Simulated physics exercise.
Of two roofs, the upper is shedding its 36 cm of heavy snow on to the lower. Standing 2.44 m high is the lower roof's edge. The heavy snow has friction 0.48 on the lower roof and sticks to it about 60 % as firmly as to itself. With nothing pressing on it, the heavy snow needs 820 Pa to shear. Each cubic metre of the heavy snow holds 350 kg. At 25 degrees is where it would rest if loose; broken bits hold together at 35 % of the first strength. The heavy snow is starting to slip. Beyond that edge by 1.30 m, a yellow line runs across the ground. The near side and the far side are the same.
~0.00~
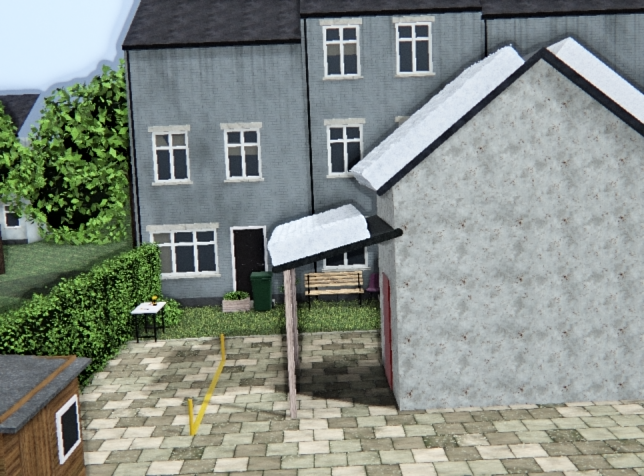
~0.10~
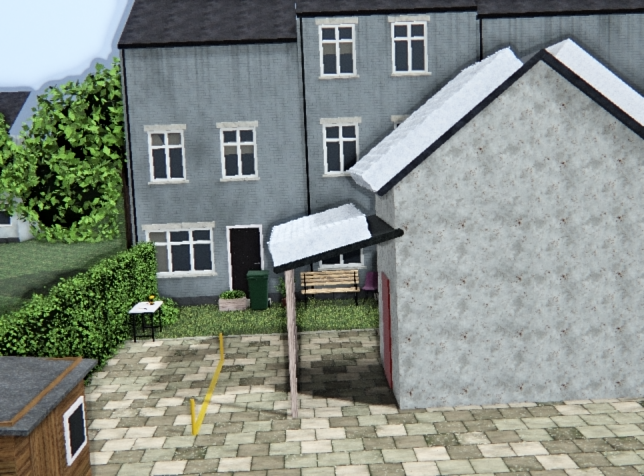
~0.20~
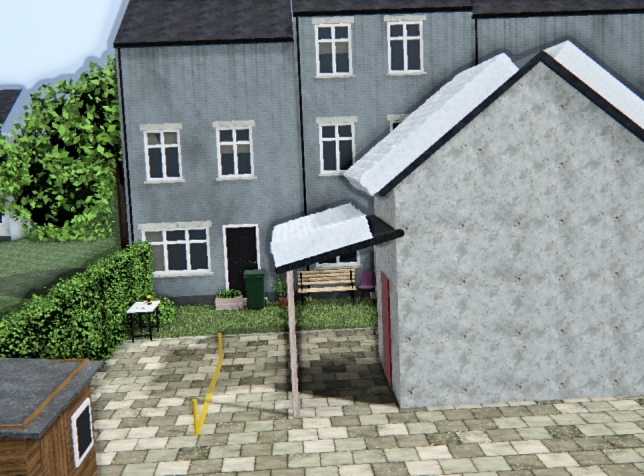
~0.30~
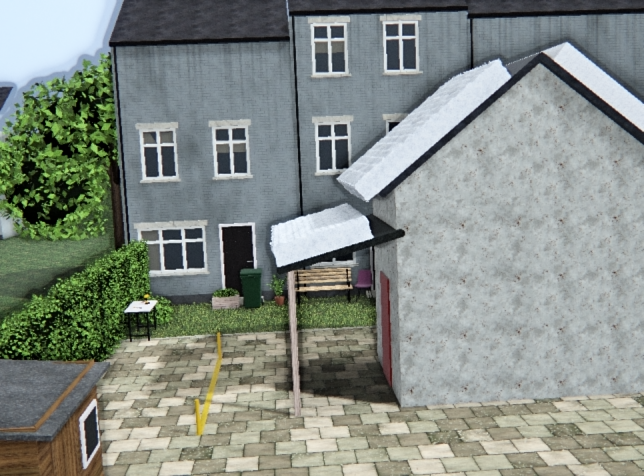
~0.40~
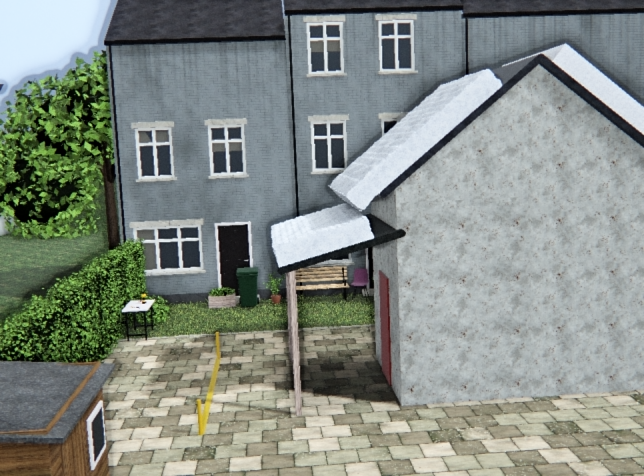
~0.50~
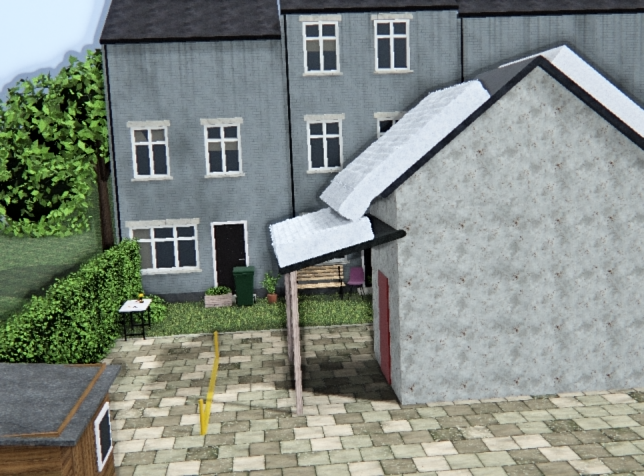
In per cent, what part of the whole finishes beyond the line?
I would say some 35 percent of the snow lies beyond it.
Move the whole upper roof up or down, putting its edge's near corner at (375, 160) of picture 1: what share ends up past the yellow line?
Share past the line: About 55 %.
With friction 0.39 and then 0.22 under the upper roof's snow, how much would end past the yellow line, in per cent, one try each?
First try 14 per cent, second try 25 per cent.
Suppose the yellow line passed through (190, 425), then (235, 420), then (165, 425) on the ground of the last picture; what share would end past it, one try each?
First try around 30 per cent, second around 45 per cent, third around 20 per cent.
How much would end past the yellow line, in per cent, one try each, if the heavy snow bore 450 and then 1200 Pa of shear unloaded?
Roughly 50 % followed by roughly 25 %.
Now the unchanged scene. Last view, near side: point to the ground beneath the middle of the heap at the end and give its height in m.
It sits close to (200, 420), some 0.5 m high.
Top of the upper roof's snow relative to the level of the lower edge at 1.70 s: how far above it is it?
At that moment the top of the snow is about 0.8 m above the lower edge.
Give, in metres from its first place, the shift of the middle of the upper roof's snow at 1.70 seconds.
I'd put it near 4.2 m.
After 1.05 s, none is below the lower edge and 0 % is past the line.
After 1.70 s, 38 % is below the lower edge and 15 % is past the line.
After 2.35 s, 62 % is below the lower edge and 33 % is past the line.
After 3.00 s, 63 % is below the lower edge and 35 % is past the line.
After 3.30 s, at the end, 63 % is below the lower edge and 35 % is past the line.
